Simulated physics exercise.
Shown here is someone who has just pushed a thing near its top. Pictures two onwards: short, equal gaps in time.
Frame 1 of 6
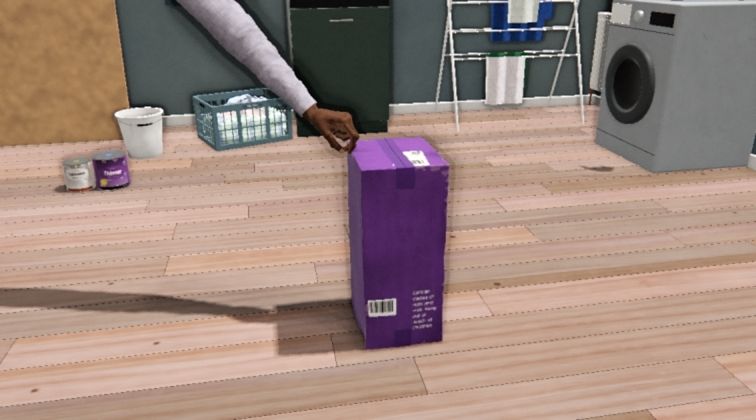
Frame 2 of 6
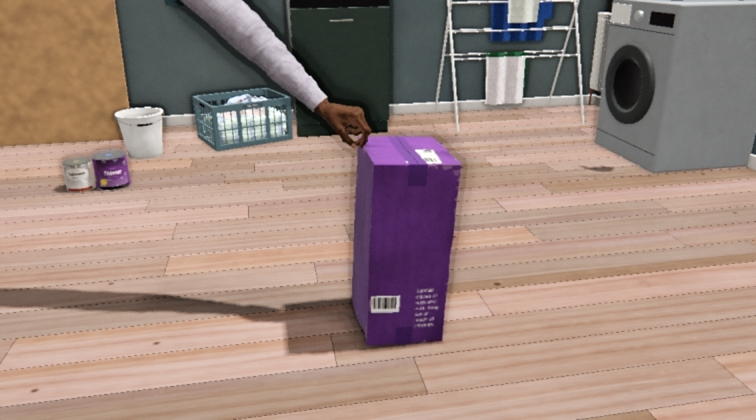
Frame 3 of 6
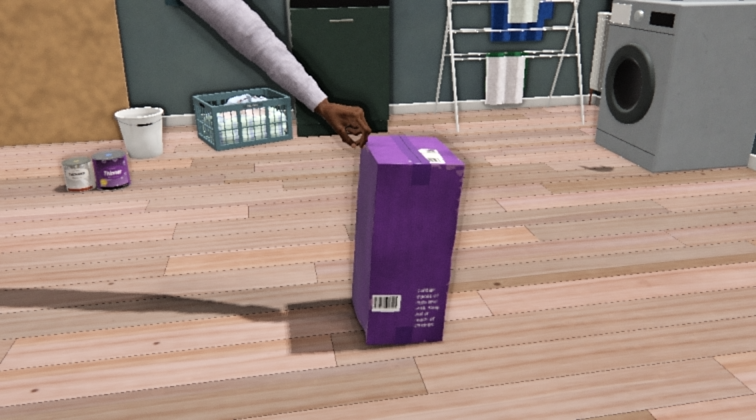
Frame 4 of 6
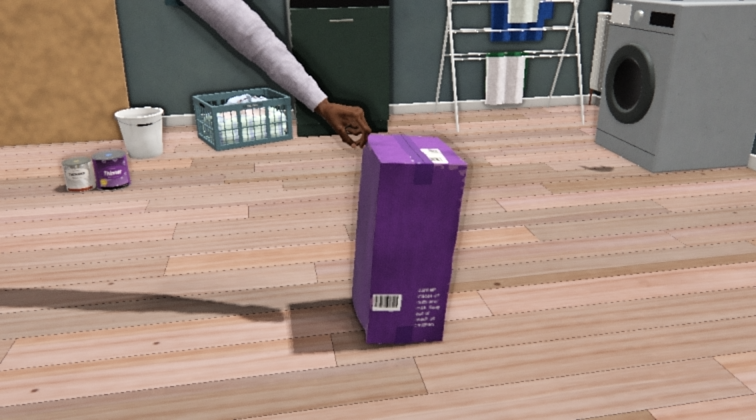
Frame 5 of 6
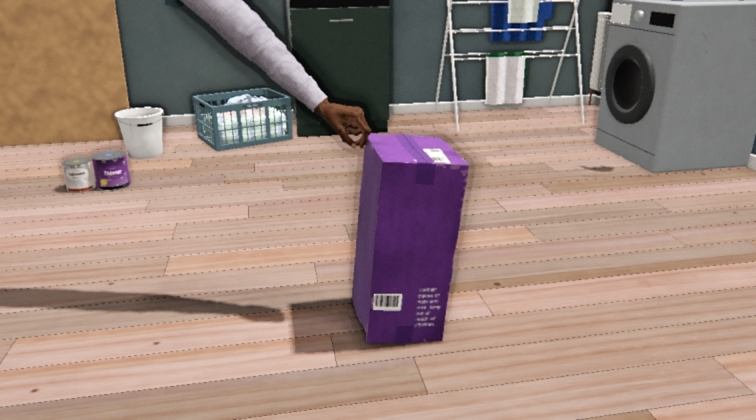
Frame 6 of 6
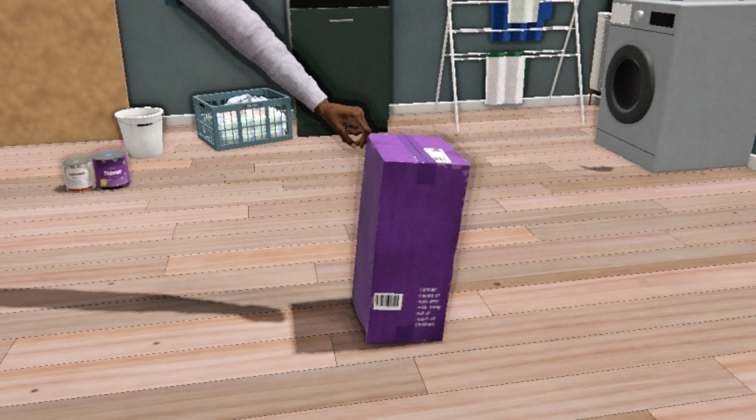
A hand at the top of a tall purple parcel on a wooden floor, the parcel tilting slightly to the right.
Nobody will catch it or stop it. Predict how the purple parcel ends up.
It ends up standing upright.
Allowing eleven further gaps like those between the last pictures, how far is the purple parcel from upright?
About 2°.
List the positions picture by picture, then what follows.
Purple parcel (394, 241) upright, in the first frame.
Purple parcel (400, 239) 3° off upright, in the second frame.
Purple parcel (402, 238) 4° off upright, in the third frame.
Purple parcel (403, 238) 5° off upright, in the fourth frame.
Purple parcel (404, 237) 6° off upright, in the fifth frame.
Purple parcel (404, 237) 6° off upright, in the sixth frame.
Then, 0.22 s after the last picture, purple parcel upright near (393, 241).
At rest, the purple parcel returns to its base, near (394, 241).
